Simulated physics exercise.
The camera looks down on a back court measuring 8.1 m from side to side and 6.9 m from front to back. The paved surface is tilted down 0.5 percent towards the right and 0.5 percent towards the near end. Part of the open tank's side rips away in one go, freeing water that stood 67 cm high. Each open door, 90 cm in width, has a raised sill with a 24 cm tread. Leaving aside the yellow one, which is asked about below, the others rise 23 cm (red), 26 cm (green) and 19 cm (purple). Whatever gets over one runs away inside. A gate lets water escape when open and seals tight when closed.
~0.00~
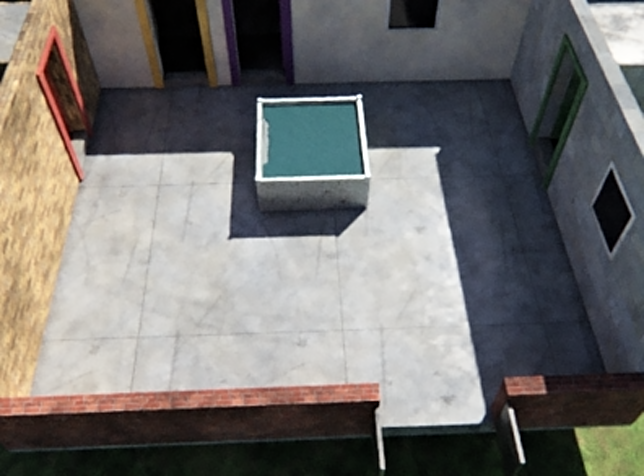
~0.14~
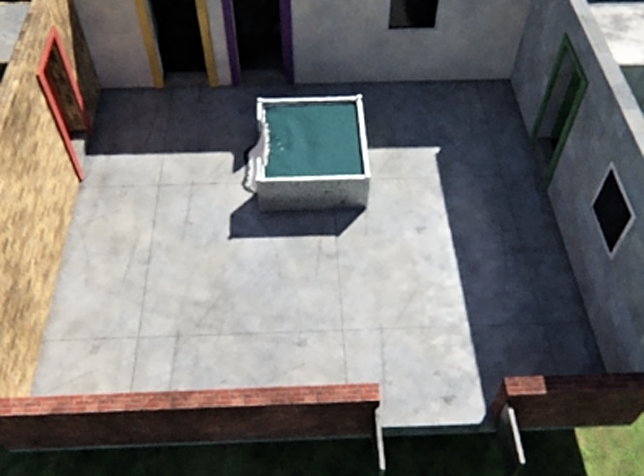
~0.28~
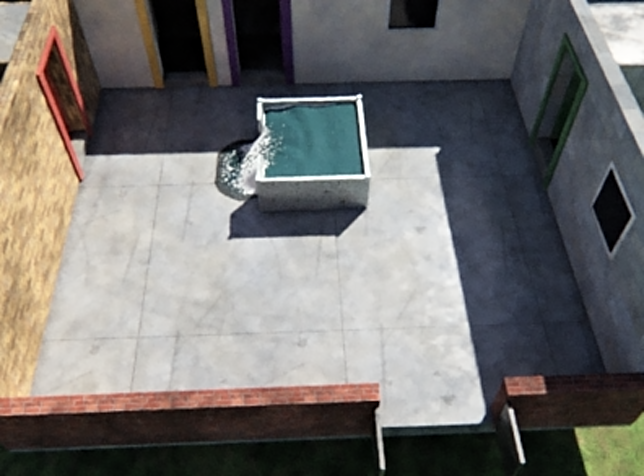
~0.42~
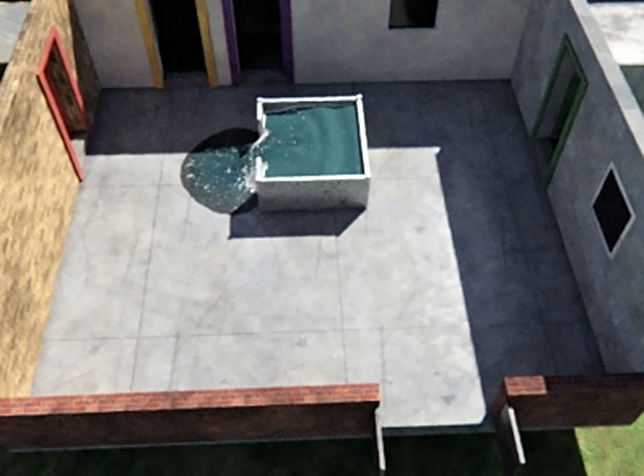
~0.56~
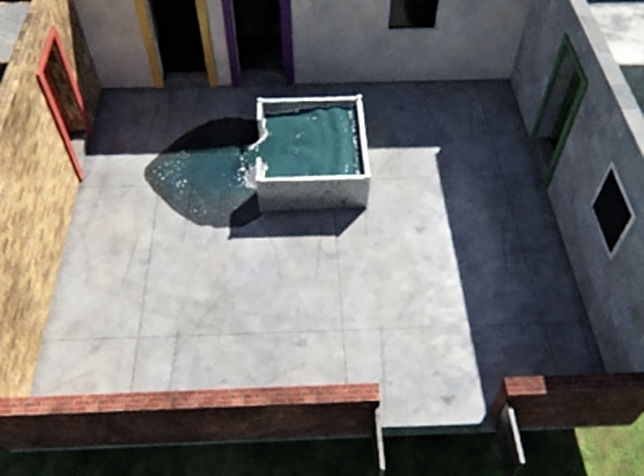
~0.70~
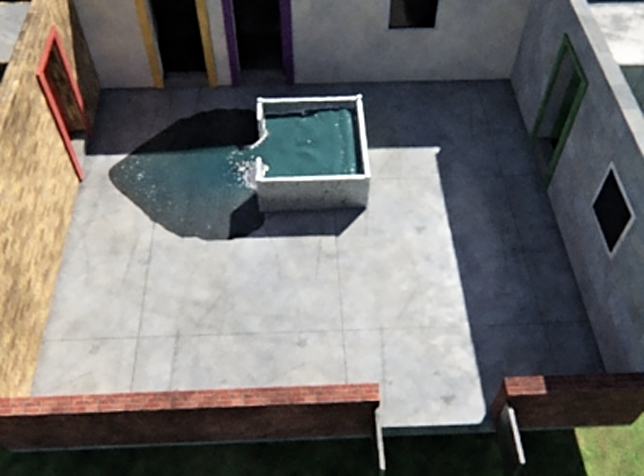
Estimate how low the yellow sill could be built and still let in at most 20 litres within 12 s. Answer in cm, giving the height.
I would say 6.5 cm or so.
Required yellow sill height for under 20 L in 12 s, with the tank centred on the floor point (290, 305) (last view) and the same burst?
Near 7.0 cm.
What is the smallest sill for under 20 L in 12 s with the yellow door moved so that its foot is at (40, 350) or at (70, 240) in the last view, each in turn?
First place around 6.0 cm, second around 14.0 cm.
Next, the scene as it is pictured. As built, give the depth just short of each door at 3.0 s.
Lab note, cm: Red 17; green 0; purple 1; yellow 10.
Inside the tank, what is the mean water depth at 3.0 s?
The average depth is some 28 cm.
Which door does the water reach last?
Answer: Green.
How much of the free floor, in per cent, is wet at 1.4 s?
Some 20 per cent is wet.
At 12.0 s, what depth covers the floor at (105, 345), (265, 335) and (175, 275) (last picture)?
The depths come to about 6, 4 and 2 cm.
After 1.4 s water covers 20 % of the floor, deepest (34 cm) near (257, 173); 1 cm at the yellow door, 0 litres in over its 16 cm sill.
After 3.0 s water covers 30 % of the floor, deepest (23 cm) near (93, 128); 10 cm at the yellow door, 0 litres in over its 16 cm sill.
After 12.0 s water covers 90 % of the floor, deepest (8 cm) near (549, 228); 3 cm at the yellow door, 0 litres in over its 16 cm sill.
At the yellow door as built, the water arrived by 1.4 s and peaked near 12 cm at 3.2 s.
With a sill of 6 cm, 26 litres would have come in within the 12 s; with 8 cm, 11 litres. So under 20 litres takes about 6.5 cm.
